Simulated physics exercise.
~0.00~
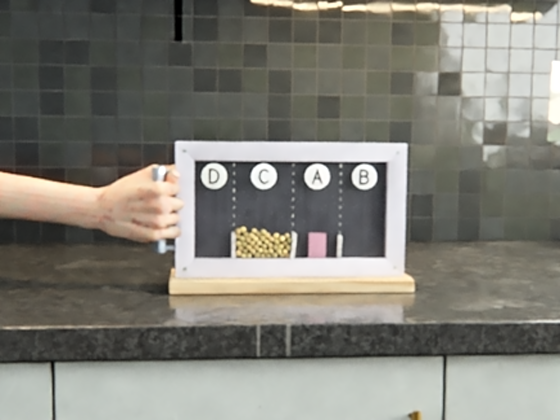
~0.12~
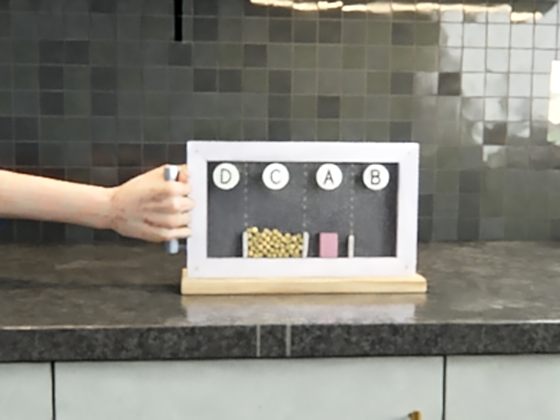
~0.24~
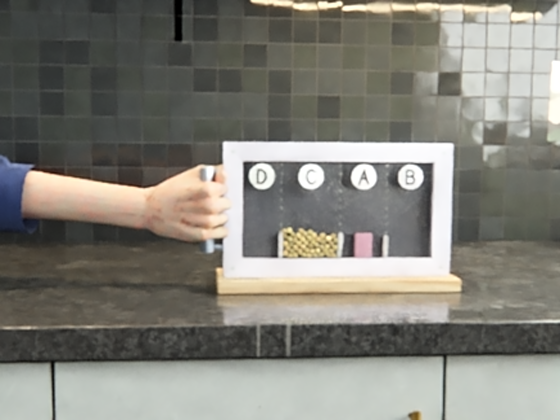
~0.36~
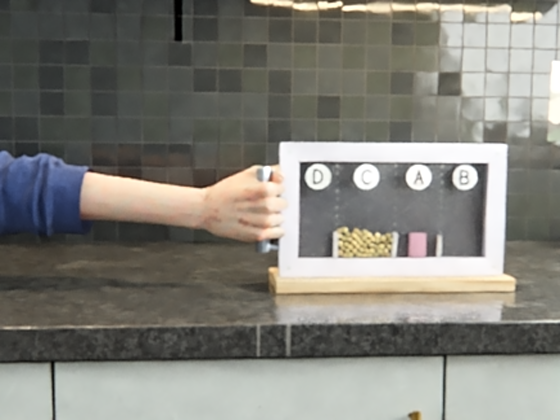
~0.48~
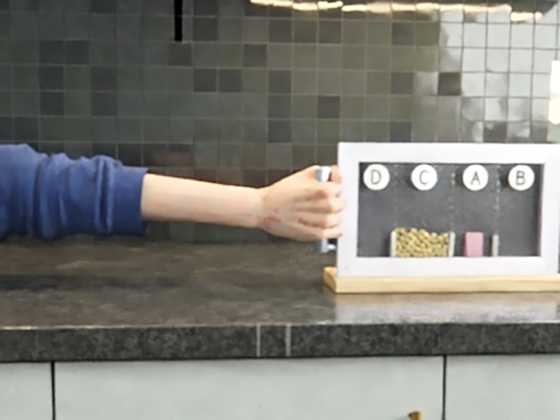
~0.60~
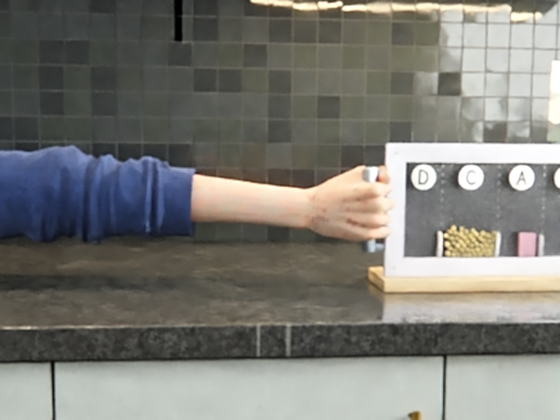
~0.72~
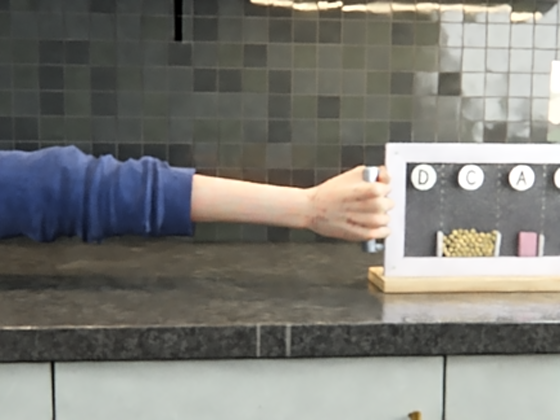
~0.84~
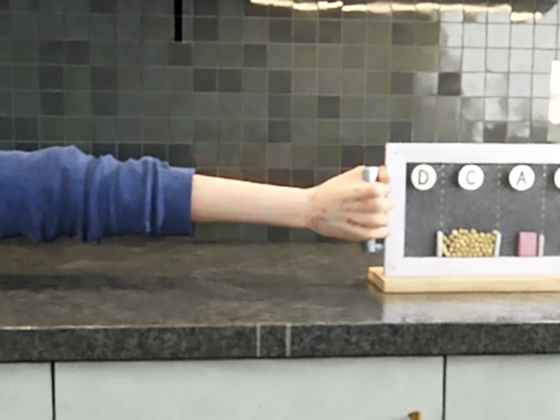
A hand pushed a white-framed case on a wooden base to the right along a dark countertop until it was partly out of view, then held it still, with the soya beans still heaped under C and the pink block upright under A.
